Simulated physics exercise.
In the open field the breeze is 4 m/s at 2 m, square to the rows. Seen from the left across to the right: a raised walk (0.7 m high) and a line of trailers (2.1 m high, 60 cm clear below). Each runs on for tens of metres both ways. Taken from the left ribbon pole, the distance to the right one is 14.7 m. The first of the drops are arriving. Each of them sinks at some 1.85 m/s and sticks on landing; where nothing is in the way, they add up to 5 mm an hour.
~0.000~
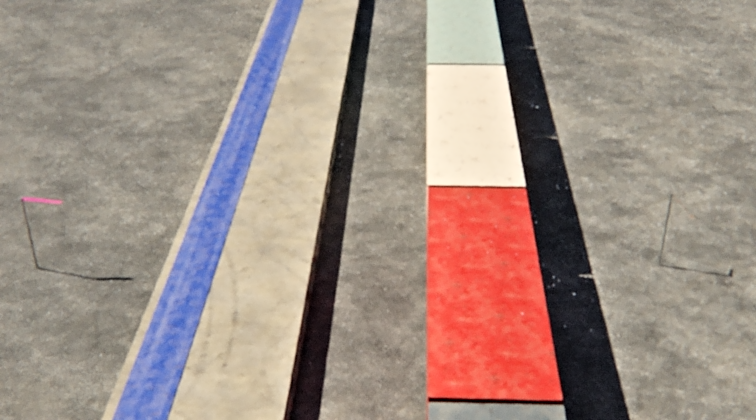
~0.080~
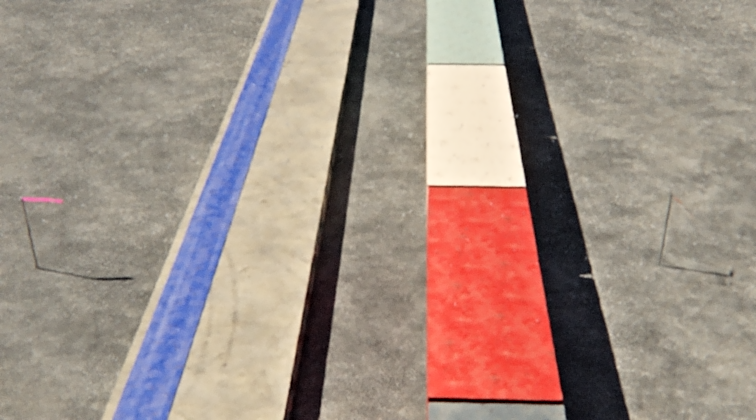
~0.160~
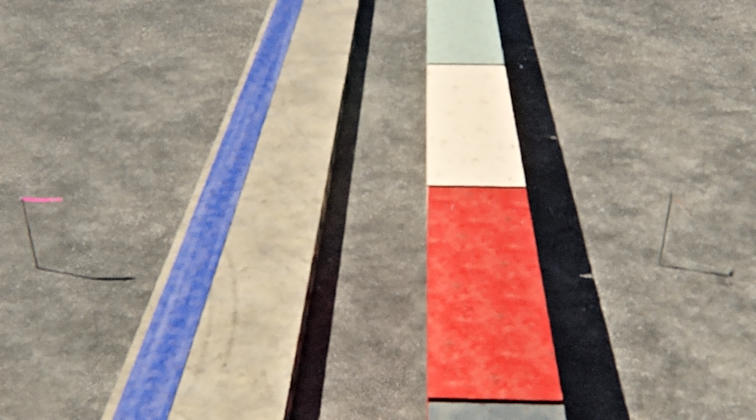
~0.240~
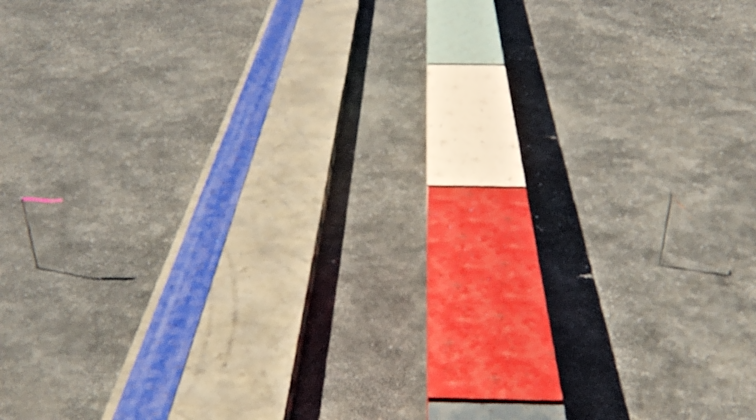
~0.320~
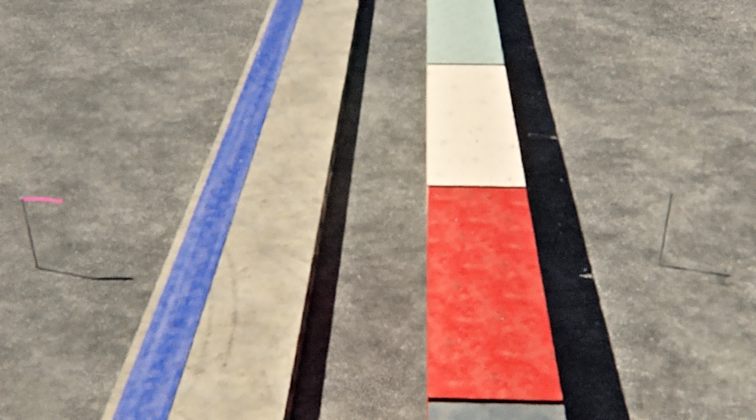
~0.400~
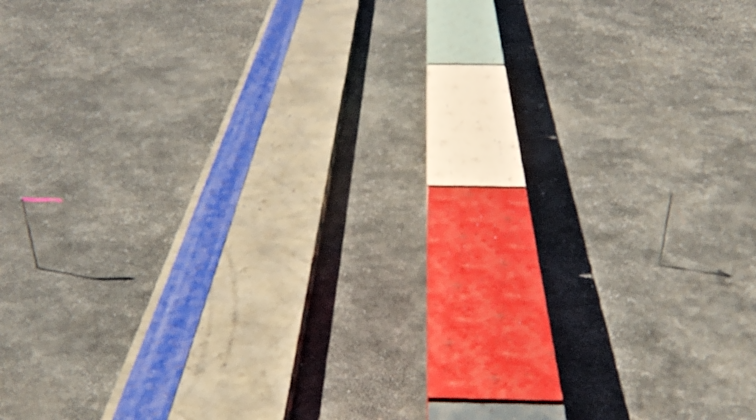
On a mottled grey surface, a pale strip edged in blue lies left of a band of pale green, cream and red blocks bordered in black, with thin bent lines at either side; almost nothing moves throughout.
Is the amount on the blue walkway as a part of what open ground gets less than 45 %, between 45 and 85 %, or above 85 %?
On the blue walkway: From 45 to 85 % of what open ground gets.
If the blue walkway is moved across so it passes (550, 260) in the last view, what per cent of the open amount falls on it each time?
Estimate: Near 40 %.
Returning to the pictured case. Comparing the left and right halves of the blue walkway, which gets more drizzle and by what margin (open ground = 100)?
The right-hand side, about 25 points ahead.
In 10 minutes the blue walkway collects 0.6 mm against 0.8 mm in the open.
In 30 minutes the blue walkway collects 1.8 mm against 2.5 mm in the open.
In 60 minutes the blue walkway collects 3.7 mm against 5.0 mm in the open, so the blue walkway has 74 % of the open amount; the left half of it has 60 %, the right half 87 %.
